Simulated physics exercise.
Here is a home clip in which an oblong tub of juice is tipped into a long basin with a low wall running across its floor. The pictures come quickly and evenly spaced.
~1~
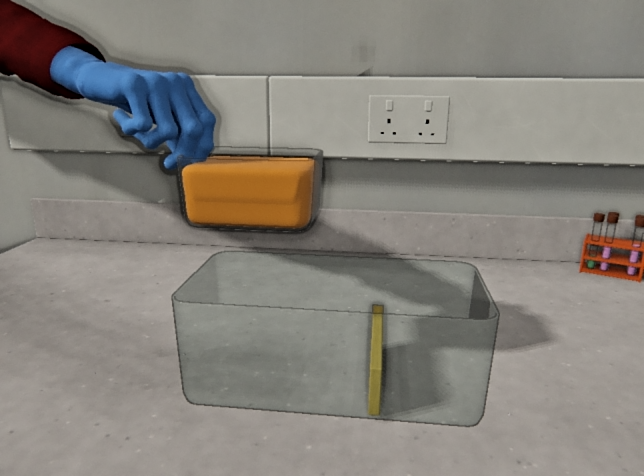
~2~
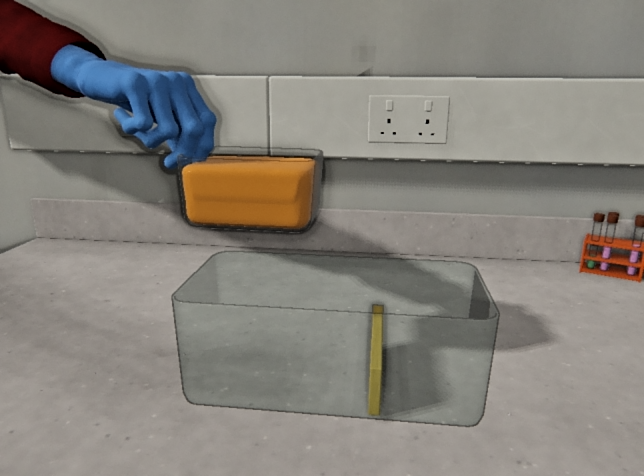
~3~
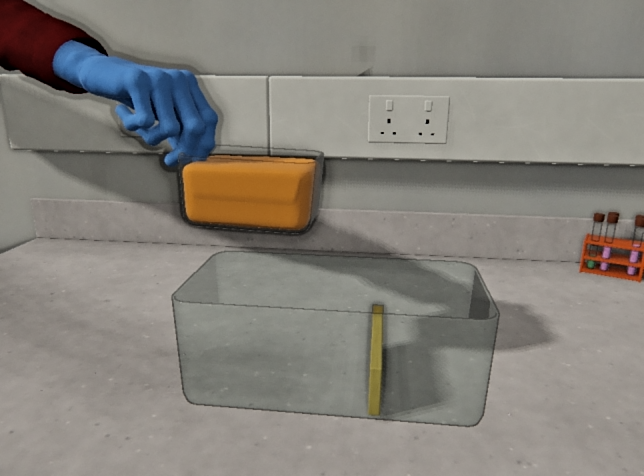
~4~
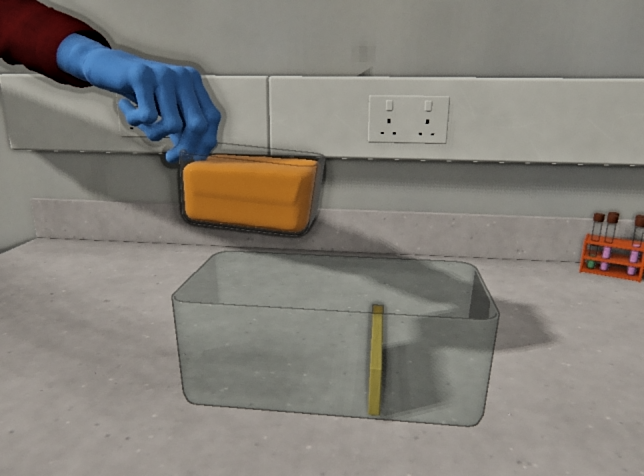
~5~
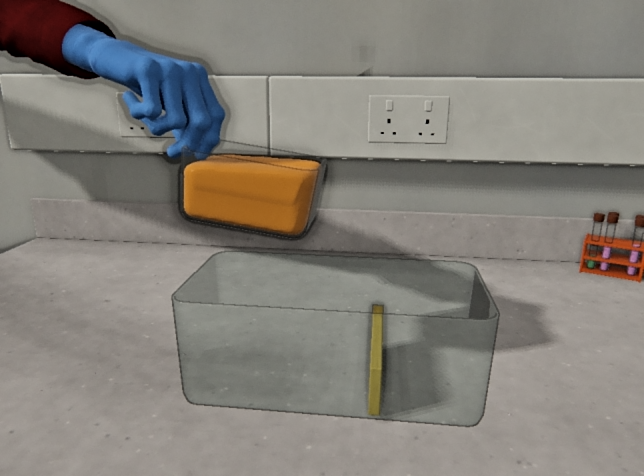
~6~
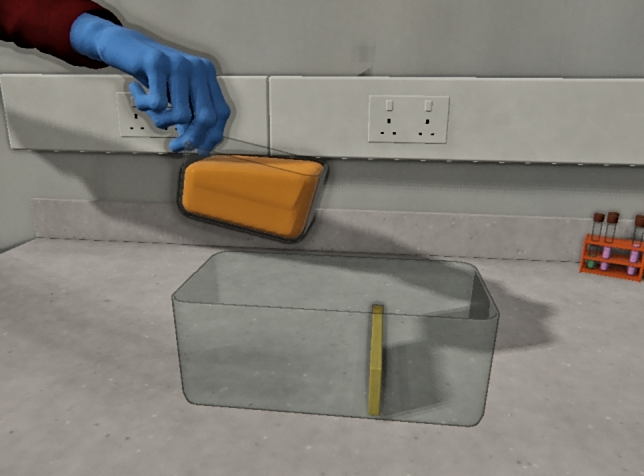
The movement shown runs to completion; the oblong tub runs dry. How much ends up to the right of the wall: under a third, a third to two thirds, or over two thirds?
Middle share.
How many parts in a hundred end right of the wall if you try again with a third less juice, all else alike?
It would be somewhere near 5 %.
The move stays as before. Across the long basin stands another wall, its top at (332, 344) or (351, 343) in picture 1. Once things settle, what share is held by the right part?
80 per cent, then 70 per cent, roughly.
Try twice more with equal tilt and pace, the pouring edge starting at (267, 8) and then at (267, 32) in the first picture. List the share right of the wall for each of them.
20 %, then 10 %.
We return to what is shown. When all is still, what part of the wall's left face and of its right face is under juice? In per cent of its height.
The left side ends up close to 20, the right side close to 30.
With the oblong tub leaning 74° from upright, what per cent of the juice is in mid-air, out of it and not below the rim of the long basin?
Near 30 %.
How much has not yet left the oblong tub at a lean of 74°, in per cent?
About 40 % remains.
A moment on, the oblong tub is tipped part way and 39 per cent is still to pour, 11 is left of the wall and 18 right of it.
Next, the oblong tub is tipped right over and 4 per cent is still to pour, 50 is left of the wall and 42 right of it.
Then the oblong tub is tipped right over and 0 per cent is still to pour, 56 is left of the wall and 42 right of it.
Later the oblong tub is tipped right over and 0 per cent is still to pour, 56 is left of the wall and 42 right of it.
At rest 56 per cent lies left of the wall, 42 right of it and 1 outside.
